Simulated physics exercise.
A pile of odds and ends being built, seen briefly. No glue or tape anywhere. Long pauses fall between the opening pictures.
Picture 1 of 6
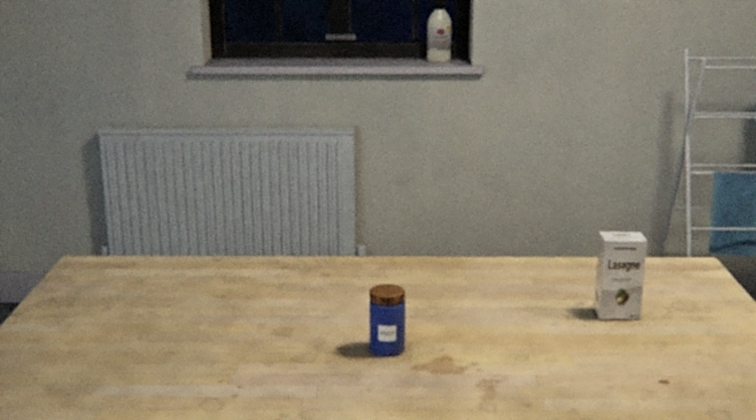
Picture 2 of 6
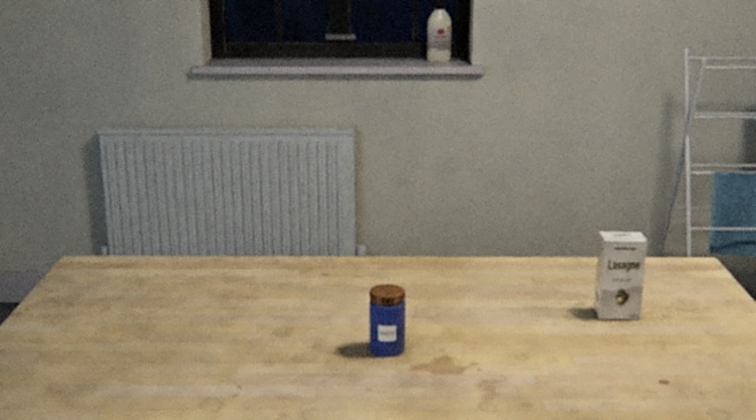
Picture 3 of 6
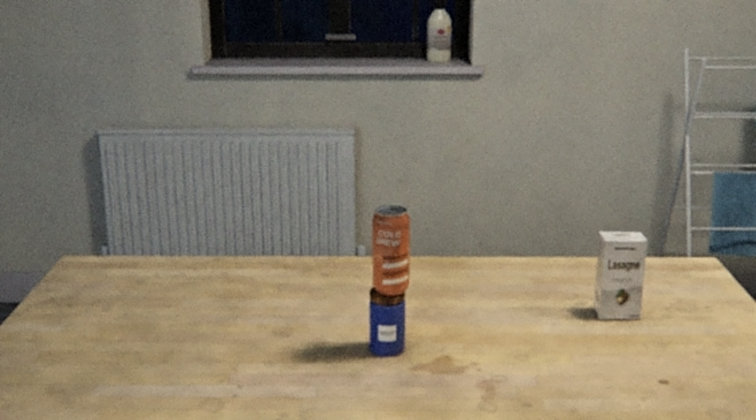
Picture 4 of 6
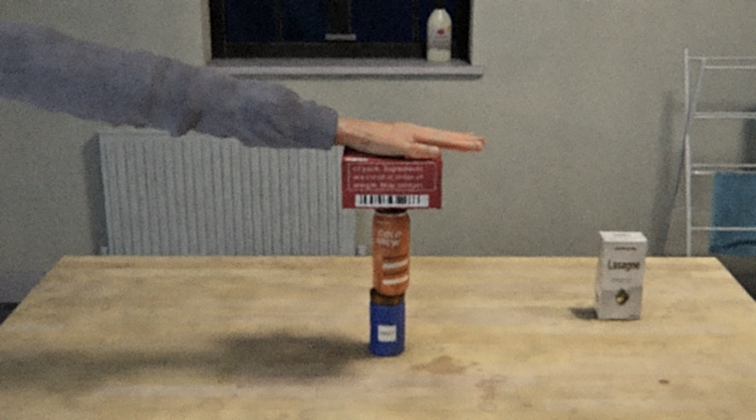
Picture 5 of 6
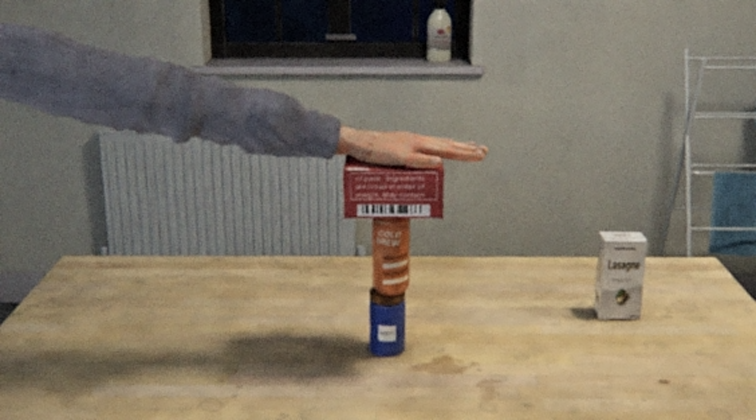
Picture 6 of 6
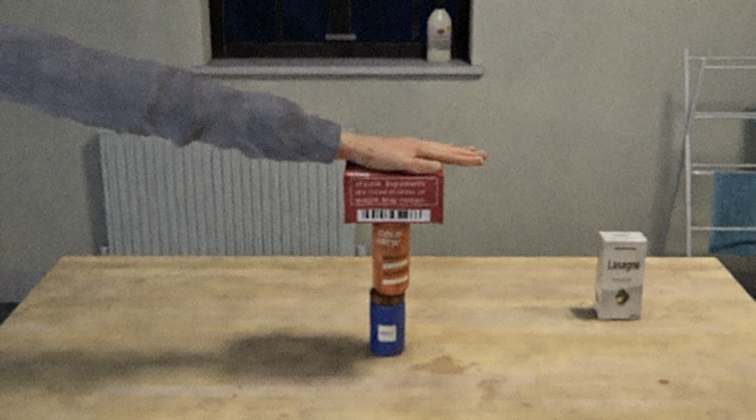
A hand lowering a red box onto an orange can stacked on a blue jar, beside a white carton on a table.
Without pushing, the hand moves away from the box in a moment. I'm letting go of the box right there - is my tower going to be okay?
The pile stands firm.
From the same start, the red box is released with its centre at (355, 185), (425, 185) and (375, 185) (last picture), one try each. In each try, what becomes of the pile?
Try one: It topples; try two: It topples; try three: It stands firm.
Then, 0.70 s past the last view, nothing moves.
Then, 1.60 s past the last view, red box resting near (394, 187).
Finally, all 4 still in place. Final places as the last picture's camera would see them, red box near (394, 187). The pile keeps its balance.
